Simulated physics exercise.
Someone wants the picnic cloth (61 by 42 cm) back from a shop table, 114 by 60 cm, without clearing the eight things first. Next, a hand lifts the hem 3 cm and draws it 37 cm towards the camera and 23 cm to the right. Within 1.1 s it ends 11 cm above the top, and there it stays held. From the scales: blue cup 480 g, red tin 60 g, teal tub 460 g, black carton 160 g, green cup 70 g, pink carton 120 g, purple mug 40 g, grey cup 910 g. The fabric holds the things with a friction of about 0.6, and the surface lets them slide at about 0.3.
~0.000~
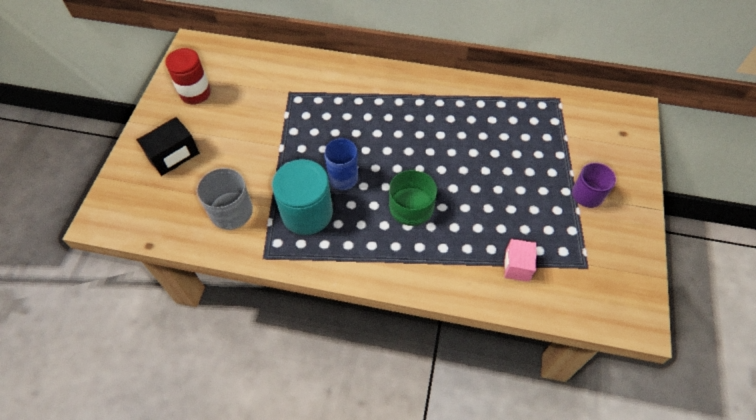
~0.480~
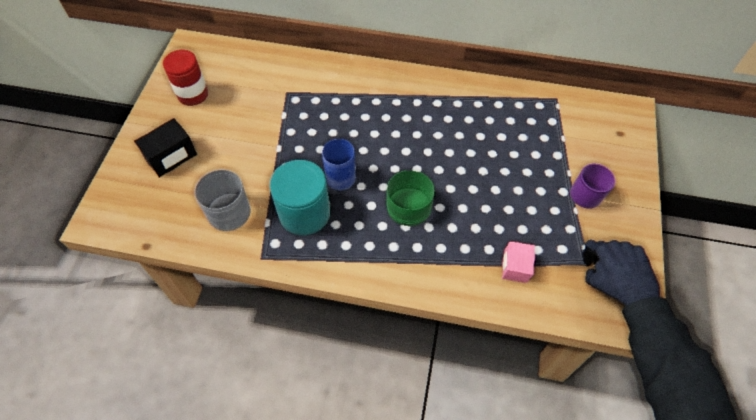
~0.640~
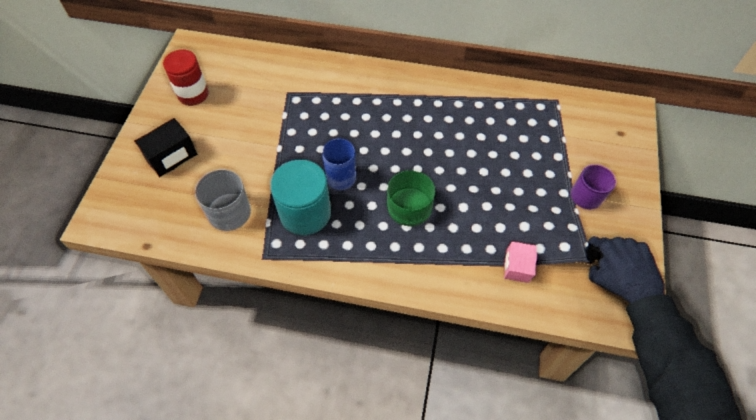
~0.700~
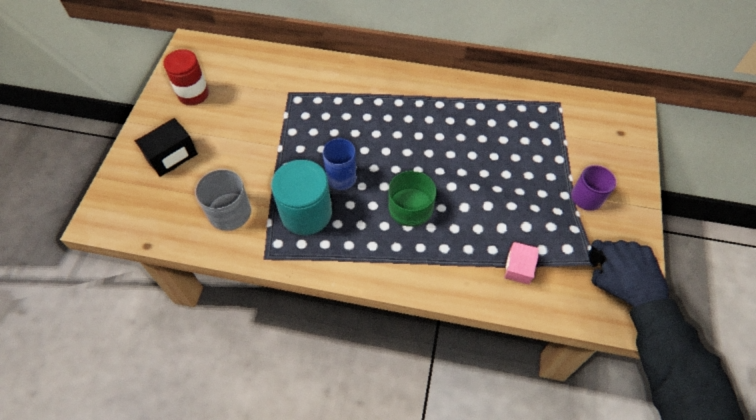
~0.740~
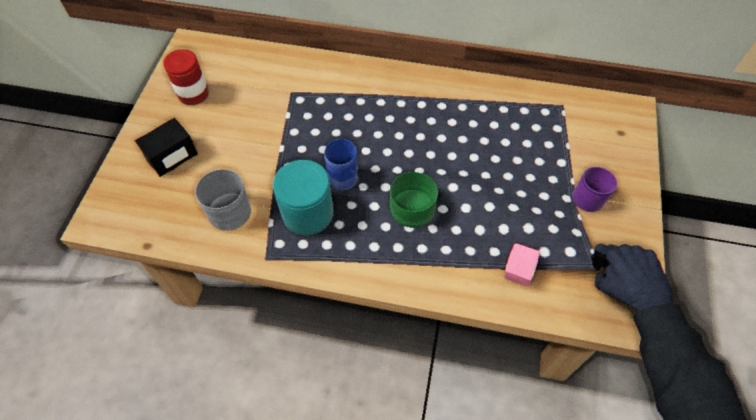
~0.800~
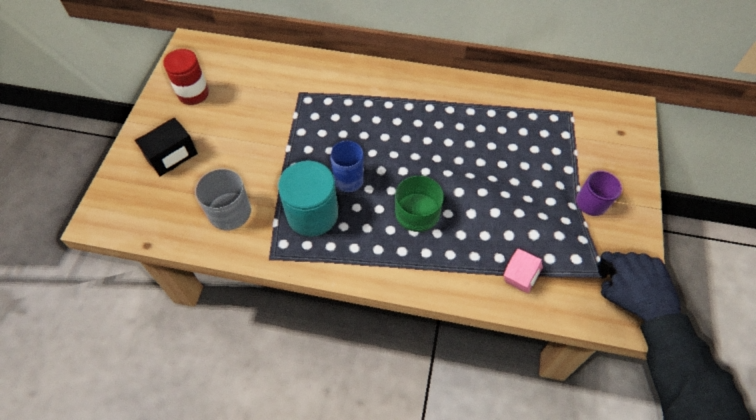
In the video, a dark-gloved hand enters at the right and grips the near right corner of a polka-dot cloth on a wooden table, drawing it slightly rightward, the blue, teal, green and pink items on it shifting slightly too.
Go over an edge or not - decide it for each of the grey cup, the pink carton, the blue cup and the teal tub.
Grey cup: Stays; pink carton: Leaves; blue cup: Stays; teal tub: Stays.
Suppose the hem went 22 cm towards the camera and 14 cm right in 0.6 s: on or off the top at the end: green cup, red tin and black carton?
Outcome: Green cup is still there; red tin is still there; black carton is still there.
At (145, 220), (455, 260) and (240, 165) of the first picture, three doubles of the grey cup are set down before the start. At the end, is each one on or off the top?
Still on top, off the top, still on top.
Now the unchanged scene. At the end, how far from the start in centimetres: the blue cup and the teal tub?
Blue cup: 40 cm; teal tub: 35 cm.
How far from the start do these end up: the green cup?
The green cup ends up roughly 40 cm from where it began.
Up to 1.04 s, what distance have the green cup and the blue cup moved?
For the green cup, 10 centimetres, and for the blue cup, 10 centimetres.
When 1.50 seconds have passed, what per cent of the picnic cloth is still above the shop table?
Roughly 55%.
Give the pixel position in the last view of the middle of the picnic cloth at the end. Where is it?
The midpoint is close to pixel (606, 320).
At 1.0 s, 100 % of the picnic cloth is still over the top; pink carton 13 cm off its start, blue cup 11 cm off its start, teal tub 10 cm off its start.
At 1.3 s, 80 % of the picnic cloth is still over the top; pink carton over the edge, blue cup 24 cm off its start, teal tub 20 cm off its start.
At 1.5 s, 55 % of the picnic cloth is still over the top; blue cup 36 cm off its start at (506, 241), pink carton over the edge, teal tub 30 cm off its start at (450, 255).
At 1.7 s, 45 % of the picnic cloth is still over the top; blue cup 41 cm off its start, pink carton over the edge, teal tub 35 cm off its start.
At 3.3 s, 45 % of the picnic cloth is still over the top; blue cup 41 cm off its start at (532, 263), pink carton over the edge, teal tub 35 cm off its start at (473, 274), grey cup 0 cm off its start at (219, 188).
